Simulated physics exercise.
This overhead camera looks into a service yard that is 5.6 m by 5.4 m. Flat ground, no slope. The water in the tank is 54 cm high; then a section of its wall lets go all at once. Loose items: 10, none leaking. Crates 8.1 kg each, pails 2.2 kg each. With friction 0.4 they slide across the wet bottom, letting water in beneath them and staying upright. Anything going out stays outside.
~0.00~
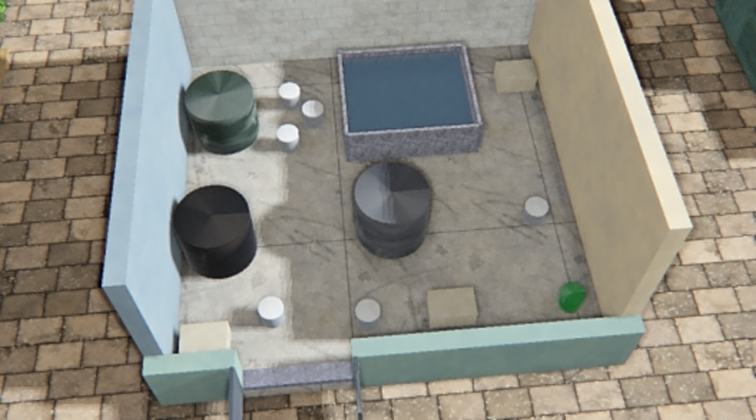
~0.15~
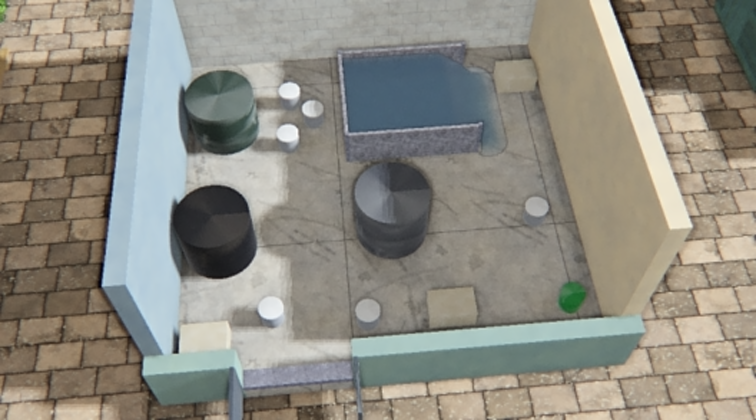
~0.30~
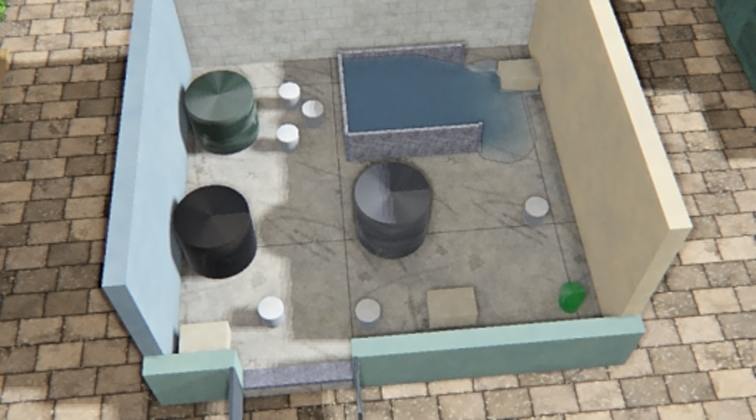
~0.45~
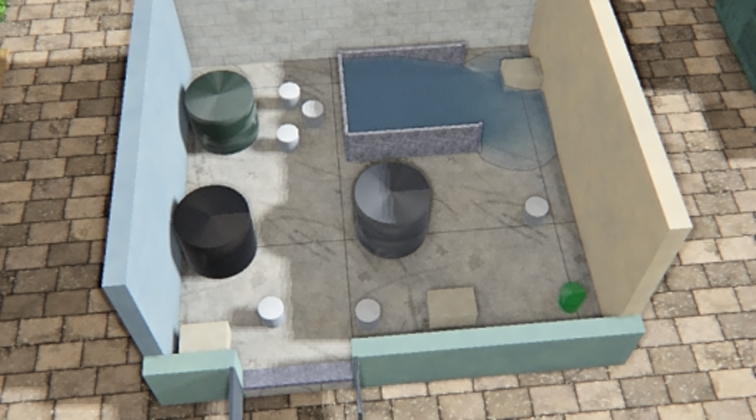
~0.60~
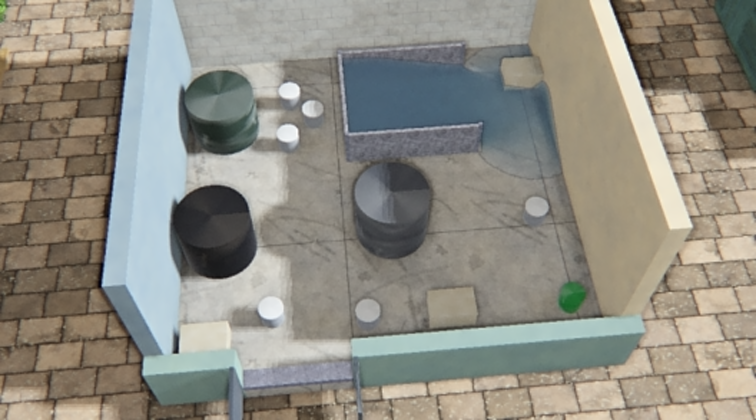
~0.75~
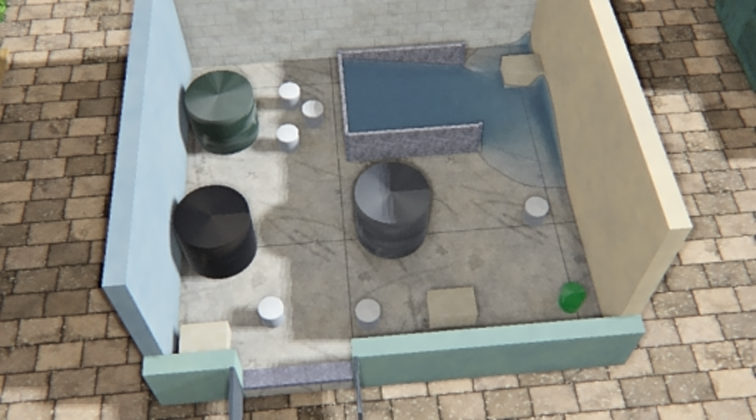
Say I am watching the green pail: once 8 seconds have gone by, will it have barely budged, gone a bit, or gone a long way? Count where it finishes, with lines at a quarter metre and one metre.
It will have gone a long way.
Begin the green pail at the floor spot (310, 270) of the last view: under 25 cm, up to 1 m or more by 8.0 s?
By that time it is swept a long way.
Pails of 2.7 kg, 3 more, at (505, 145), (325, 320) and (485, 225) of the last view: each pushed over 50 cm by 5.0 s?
Order as asked - farther, farther, farther.
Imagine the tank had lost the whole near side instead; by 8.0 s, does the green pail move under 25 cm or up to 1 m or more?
Outcome for the green pail: It is borne far off.
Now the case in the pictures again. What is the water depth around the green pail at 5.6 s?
I'd say around 5 cm.
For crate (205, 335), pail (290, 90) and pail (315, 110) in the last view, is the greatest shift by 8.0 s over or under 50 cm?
Item by item, they came out below the mark, above the mark and above the mark.
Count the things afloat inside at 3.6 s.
Tally: 3 of them.
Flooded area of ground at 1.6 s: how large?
At that time the wet patch spans about 8.0 m2.
After 1.6 s the green pail is near (574, 293), 0.0 m from its start, aground; 0 of 10 are out; 1 afloat.
After 3.6 s the green pail is near (480, 323), 1.4 m from its start, afloat; 0 of 10 are out; 3 afloat.
After 5.6 s the green pail is near (242, 341), 4.3 m from its start, afloat; 0 of 10 are out; 7 afloat.
After 8.0 s the green pail is near (251, 353), 4.2 m from its start, afloat; 0 of 10 are out; 10 afloat.
